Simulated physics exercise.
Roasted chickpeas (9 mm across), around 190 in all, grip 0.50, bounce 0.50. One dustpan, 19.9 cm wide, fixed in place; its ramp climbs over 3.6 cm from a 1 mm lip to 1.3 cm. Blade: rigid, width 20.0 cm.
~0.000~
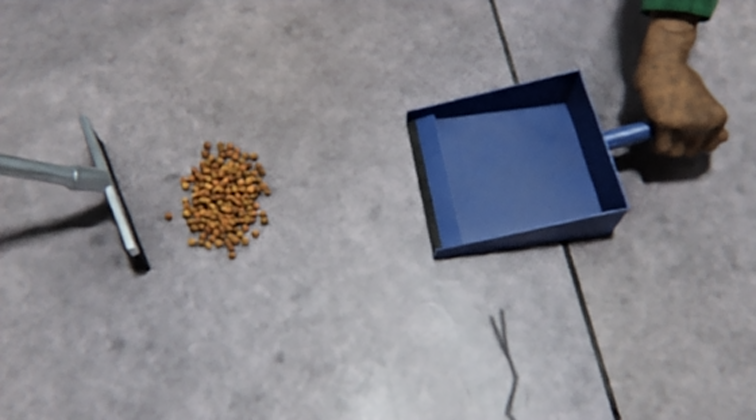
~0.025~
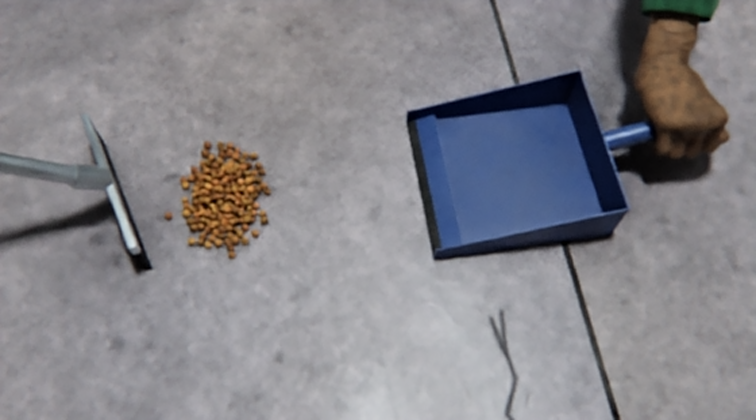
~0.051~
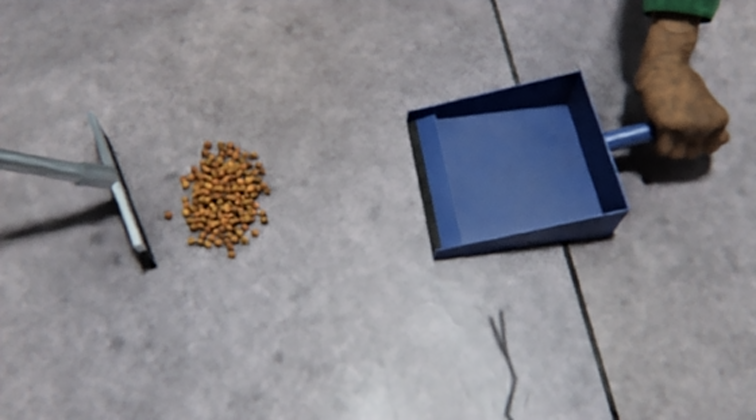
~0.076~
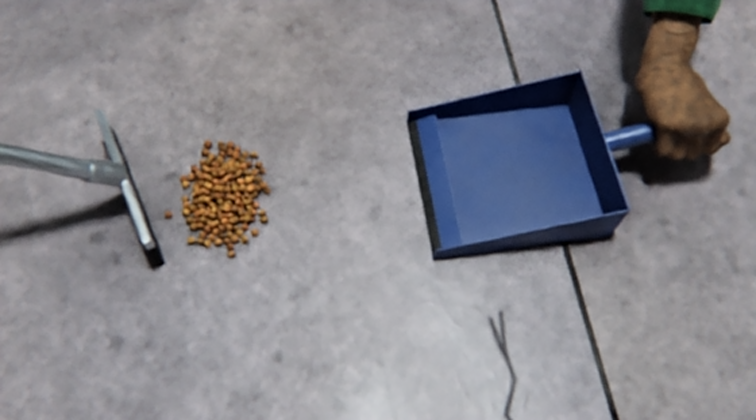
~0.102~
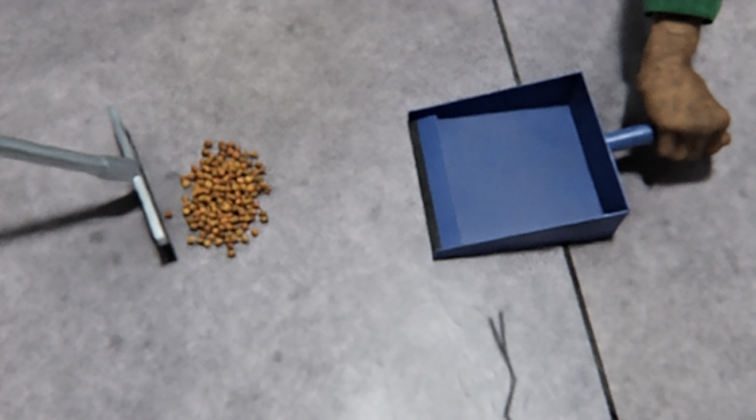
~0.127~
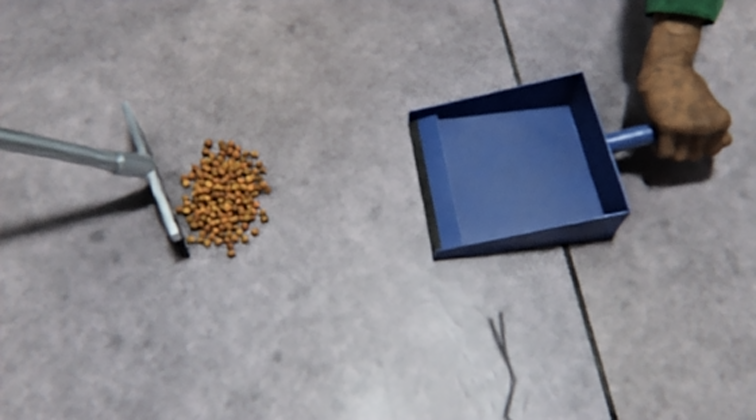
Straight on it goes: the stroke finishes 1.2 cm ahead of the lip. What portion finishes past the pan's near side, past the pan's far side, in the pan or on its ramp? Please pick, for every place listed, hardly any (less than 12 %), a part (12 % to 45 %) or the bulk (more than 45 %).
Near side: Hardly any, far side: A part, pan: A part.
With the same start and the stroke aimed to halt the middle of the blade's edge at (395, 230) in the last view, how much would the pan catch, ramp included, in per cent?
Some 5 per cent.
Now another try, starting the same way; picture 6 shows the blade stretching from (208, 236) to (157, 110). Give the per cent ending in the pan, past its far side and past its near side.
The pan gets 40, the far side 25 and the near side 0.
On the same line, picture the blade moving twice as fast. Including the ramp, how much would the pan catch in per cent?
Share: Near 40 %.
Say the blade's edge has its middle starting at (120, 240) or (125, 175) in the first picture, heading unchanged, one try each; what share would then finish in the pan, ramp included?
The two tries give about 15 % and about 20 %.
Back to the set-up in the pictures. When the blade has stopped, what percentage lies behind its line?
Close to 10 percent.
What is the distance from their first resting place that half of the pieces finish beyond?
About 24 cm.
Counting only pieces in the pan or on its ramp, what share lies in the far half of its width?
I'd say near 90 per cent.
After 0.35 s, middle of the blade 18 cm from the lip; 0 % over the lip, far side 15 %, near side 0 %.
After 0.50 s, middle of the blade 9 cm from the lip; 0 % over the lip, far side 25 %, near side 0 %.
After 0.77 s, middle of the blade 4 cm from the lip; 20 % over the lip, far side 30 %, near side 0 %.
In the end, at 1.1 s, near side 0 %, far side 30 %, pan 20 %, in front of the lip or behind the blade 50 %.
